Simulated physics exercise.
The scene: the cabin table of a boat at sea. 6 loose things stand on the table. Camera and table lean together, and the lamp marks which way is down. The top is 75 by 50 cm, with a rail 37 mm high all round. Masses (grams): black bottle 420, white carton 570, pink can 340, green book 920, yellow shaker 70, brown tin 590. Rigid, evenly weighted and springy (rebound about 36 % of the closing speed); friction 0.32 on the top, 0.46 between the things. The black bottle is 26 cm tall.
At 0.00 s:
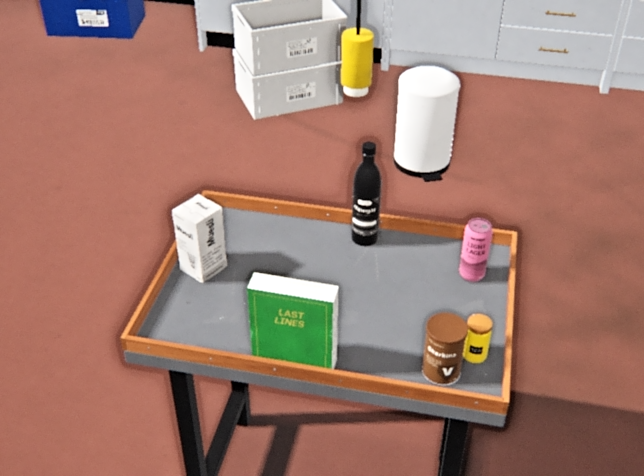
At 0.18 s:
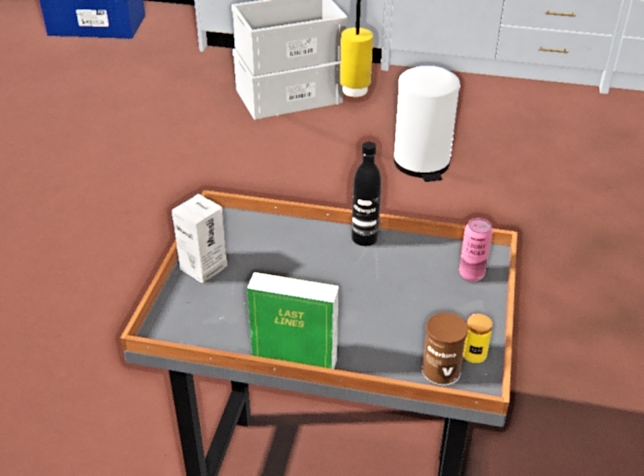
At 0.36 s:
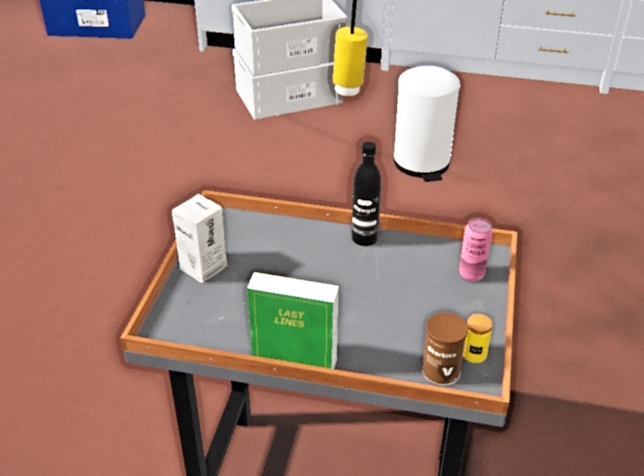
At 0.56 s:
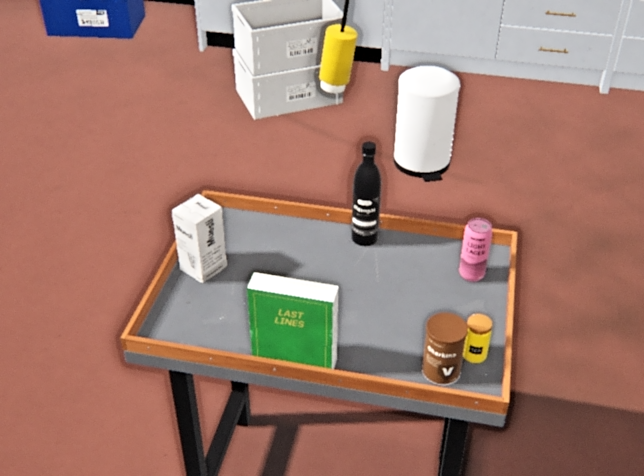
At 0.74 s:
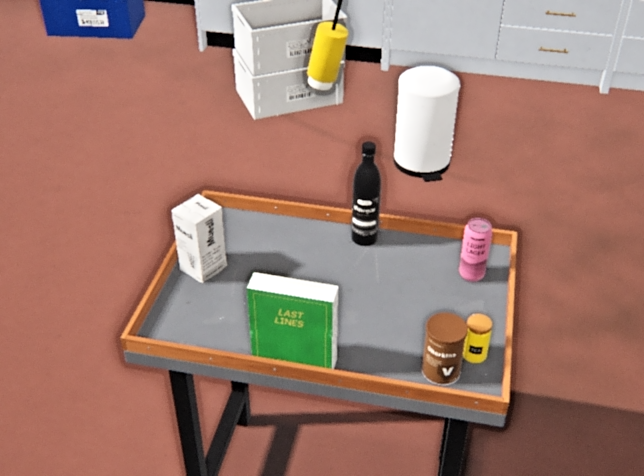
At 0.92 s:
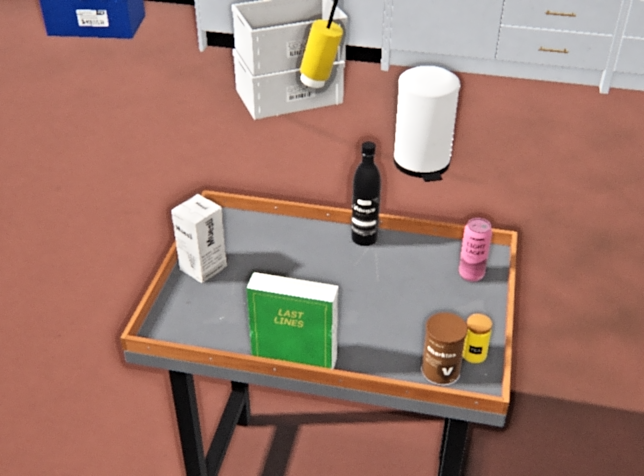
Railed table holding a bottle, cartons, cans and a green book, all staying still while a hanging yellow cylinder swings left.
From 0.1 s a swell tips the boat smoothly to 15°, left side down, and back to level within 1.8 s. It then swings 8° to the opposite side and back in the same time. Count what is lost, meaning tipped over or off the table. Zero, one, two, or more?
In all, not one.
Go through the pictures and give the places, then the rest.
The first picture shows boat level; black bottle (367, 194); white carton (201, 239).
The second picture shows boat level; yellow shaker (477, 339); brown tin (444, 350).
The third picture shows heel 3°, left side down; pink can (476, 251); green book (294, 326).
The fourth picture shows heel 8°, left side down; yellow shaker (477, 339); brown tin (444, 350).
The fifth picture shows heel 12°, left side down; pink can (476, 251); green book (294, 325).
The sixth picture shows heel 15°, left side down; black bottle (367, 194); white carton (200, 239).
By 1.62 s, heel 3°, left side down.
By 2.62 s, heel 7°, right side down.
By 3.62 s, boat level.
When it is over (4.2 s), all 6 within 5 cm of the start. End places, in pixels of the last picture, black bottle near (367, 194), white carton near (200, 239).
